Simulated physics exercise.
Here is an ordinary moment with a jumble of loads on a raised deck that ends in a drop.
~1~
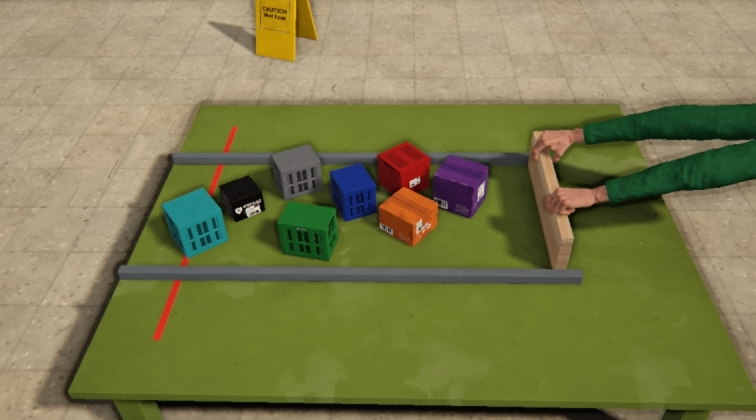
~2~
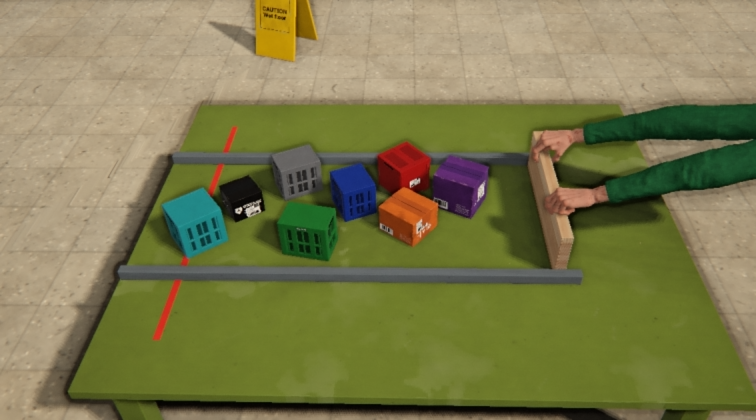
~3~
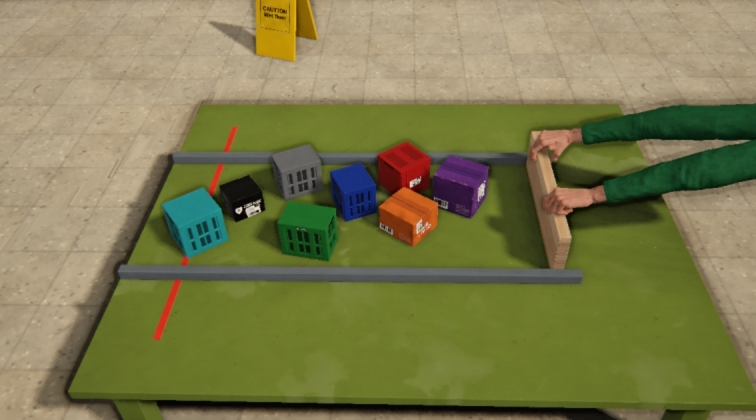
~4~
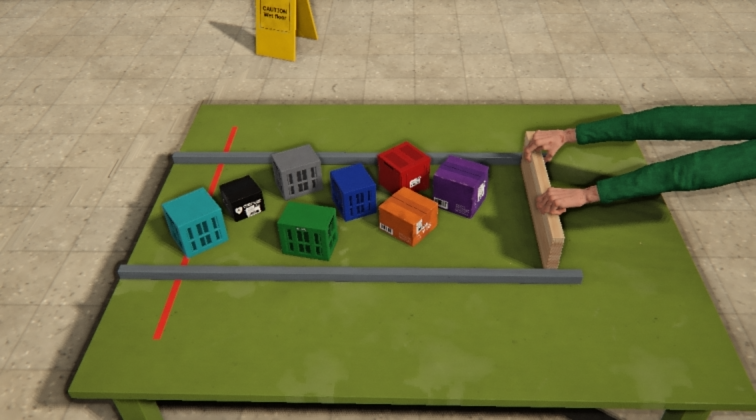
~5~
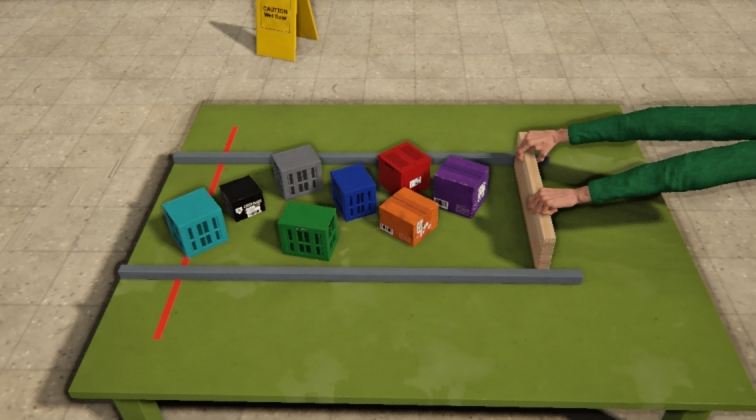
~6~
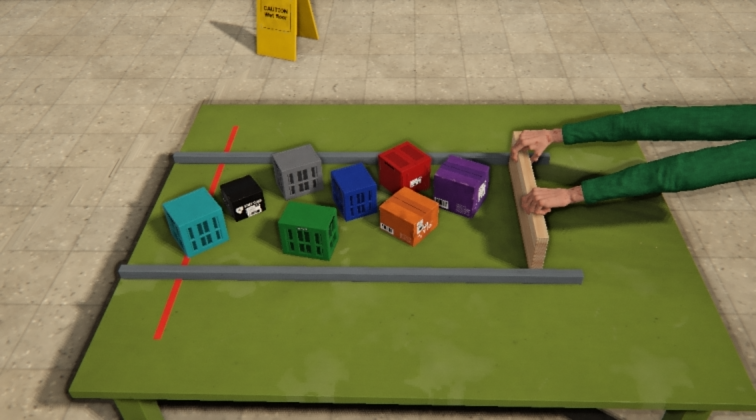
A wooden plank, gripped by two hands in green sleeves, stays nearly still at first at the right end of a green table, then slides slowly a short way left between two grey rails. The colourful crates and boxes ahead of it, near a red line, show no clear movement, and a gap remains.
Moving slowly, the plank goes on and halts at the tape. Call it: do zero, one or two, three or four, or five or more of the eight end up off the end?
Five or more end up off it.
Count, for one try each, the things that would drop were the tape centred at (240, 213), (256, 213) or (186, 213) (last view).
The counts: 2, 1 and 5.
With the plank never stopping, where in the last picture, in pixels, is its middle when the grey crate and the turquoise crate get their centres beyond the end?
Around (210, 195) first and around (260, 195) second.
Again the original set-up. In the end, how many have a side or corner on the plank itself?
That would be 3 of them.
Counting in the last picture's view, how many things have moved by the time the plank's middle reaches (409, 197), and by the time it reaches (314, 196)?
The count reaches 4 first and 8 second.
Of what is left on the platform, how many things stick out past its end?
The number overhanging is 0.
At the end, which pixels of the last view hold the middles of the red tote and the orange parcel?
Near (197, 160) and (172, 223).
Soon after, none off yet; turquoise crate at rest near (196, 222); black parcel at rest near (243, 198); grey crate at rest near (298, 172).
After that, none off yet; turquoise crate at rest near (196, 222); black parcel at rest near (243, 198); grey crate displaced a little near (286, 167).
And then, none off yet; turquoise crate displaced about its own width near (138, 219); black parcel displaced well along near (173, 194); grey crate displaced well along near (213, 166).
In the end, the number that fall off is five or more; gone, blue crate, green crate, grey crate, black parcel and turquoise crate.
